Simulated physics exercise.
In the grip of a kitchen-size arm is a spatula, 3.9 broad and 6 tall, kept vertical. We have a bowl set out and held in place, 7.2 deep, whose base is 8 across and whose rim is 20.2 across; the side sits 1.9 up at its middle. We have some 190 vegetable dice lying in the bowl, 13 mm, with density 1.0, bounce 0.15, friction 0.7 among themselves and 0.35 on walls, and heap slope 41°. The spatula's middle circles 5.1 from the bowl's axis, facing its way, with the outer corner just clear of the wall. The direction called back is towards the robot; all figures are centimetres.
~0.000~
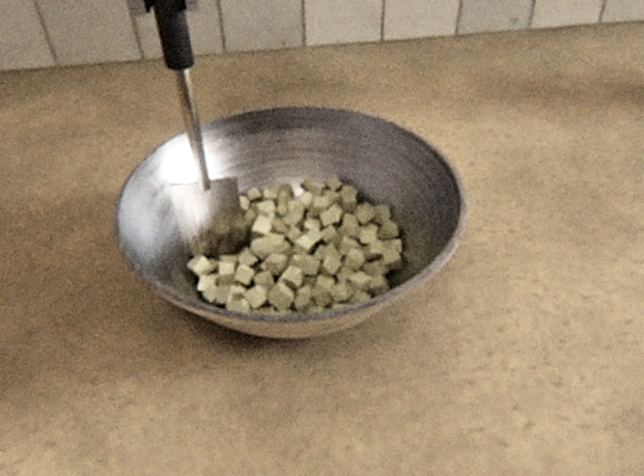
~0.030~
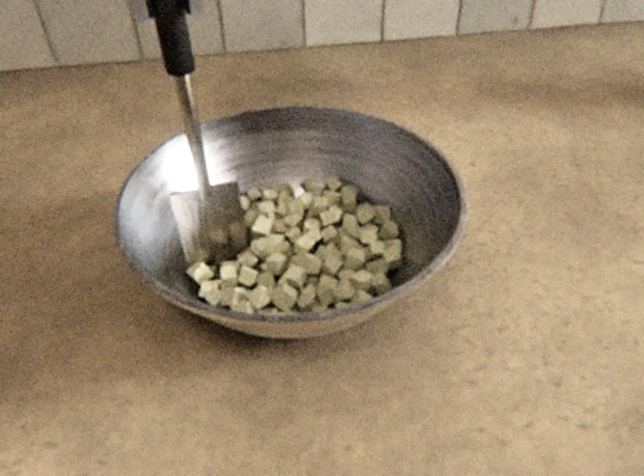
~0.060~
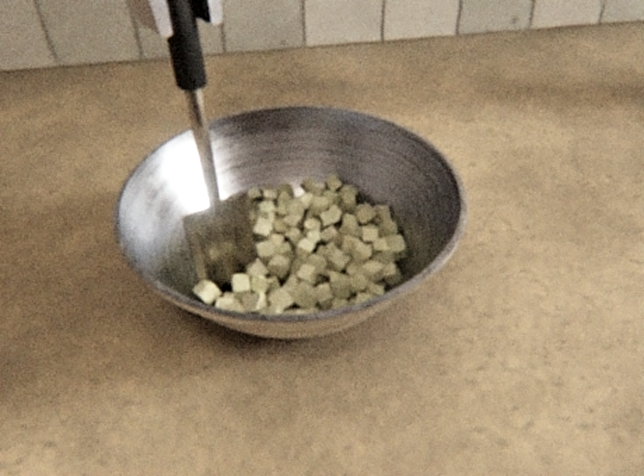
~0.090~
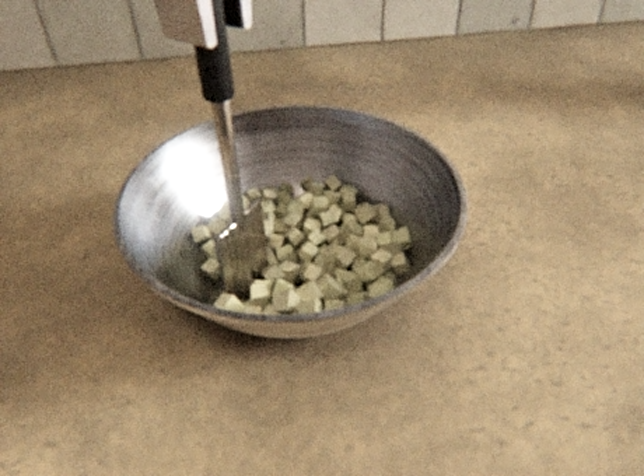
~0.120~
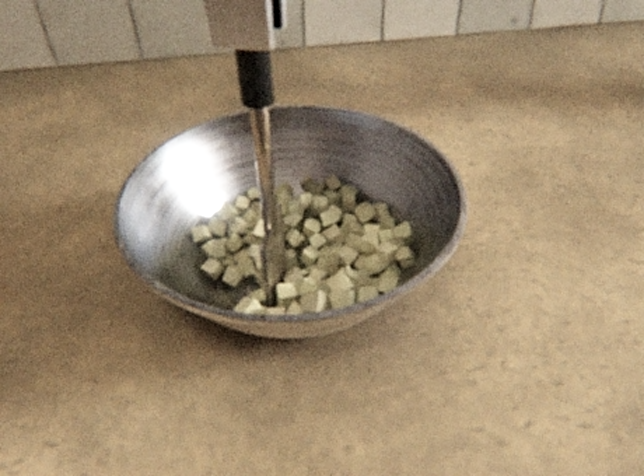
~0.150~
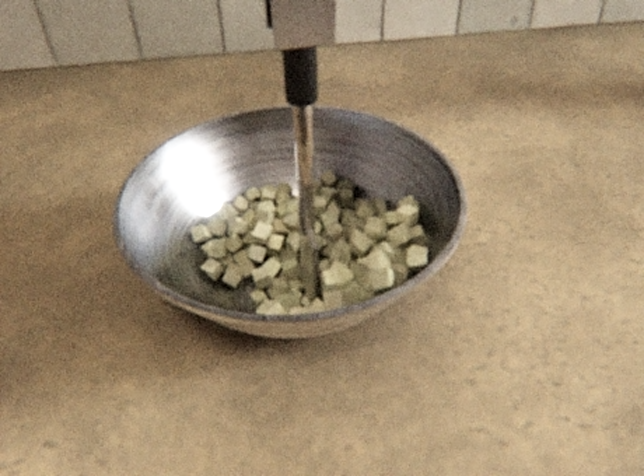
On a tan countertop beside a tiled wall, a wide metal bowl holds a heap of pale green vegetable cubes, with an upright spatula at its left side. The robot tool sweeps the spatula along the near side toward the right, turning its blade edge-on and pushing cubes rightward, while the bowl stays still.
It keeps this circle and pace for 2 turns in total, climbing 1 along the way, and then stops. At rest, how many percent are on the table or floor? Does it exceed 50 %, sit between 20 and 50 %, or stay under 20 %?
It stays under 20 %.
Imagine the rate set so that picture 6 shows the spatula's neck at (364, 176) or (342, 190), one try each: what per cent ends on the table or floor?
Well, about 25 percent the first time and about 25 percent the second.
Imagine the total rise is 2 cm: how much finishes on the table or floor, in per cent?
10 %.
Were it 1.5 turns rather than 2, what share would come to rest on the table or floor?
Roughly 15 per cent.
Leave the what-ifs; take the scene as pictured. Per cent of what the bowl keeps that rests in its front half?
Close to 50 in a hundred.
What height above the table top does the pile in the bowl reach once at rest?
Around 6.0 cm above the table.
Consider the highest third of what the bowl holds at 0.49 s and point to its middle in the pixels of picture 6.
About pixel (193, 227).
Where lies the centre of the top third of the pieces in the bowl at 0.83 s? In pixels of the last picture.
Centre estimate: (342, 180).
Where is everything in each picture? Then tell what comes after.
The first frame shows the spatula neck at (199, 159), 0° round; upper third of the load around (300, 241), from x 200 to 395, top at y 185; 192 in the bowl.
The second frame shows the spatula neck at (200, 165), 8° round; upper third of the load around (305, 244), from x 200 to 395, top at y 185.
The third frame shows the spatula neck at (211, 182), 29° round; upper third of the load around (308, 253), from x 200 to 400, top at y 185.
The fourth frame shows the spatula neck at (235, 195), 50° round; upper third of the load around (316, 254), from x 200 to 400, top at y 185.
The fifth frame shows the spatula neck at (269, 202), 72° round; upper third of the load around (327, 255), from x 200 to 405, top at y 185.
The sixth frame shows the spatula neck at (306, 200), 94° round; upper third of the load around (359, 254), from x 200 to 420, top at y 180; 192 in the bowl.
After 0.49 s, 338° round, highest piece 8 above the table; 176 in the bowl, 15 on the table or floor, 1 in flight or on the tool.
After 0.83 s, 223° round, highest piece 8 above the table; 169 in the bowl, 21 on the table or floor, 2 in flight or on the tool.
After 1.20 s, 0° round, highest piece 6 above the table; 169 in the bowl, 23 on the table or floor.
After 1.90 s, 0° round, highest piece 6 above the table; 169 in the bowl, 23 on the table or floor.
In the end, 169 in the bowl, 23 on the table or floor. That is 12 % on the table or floor.
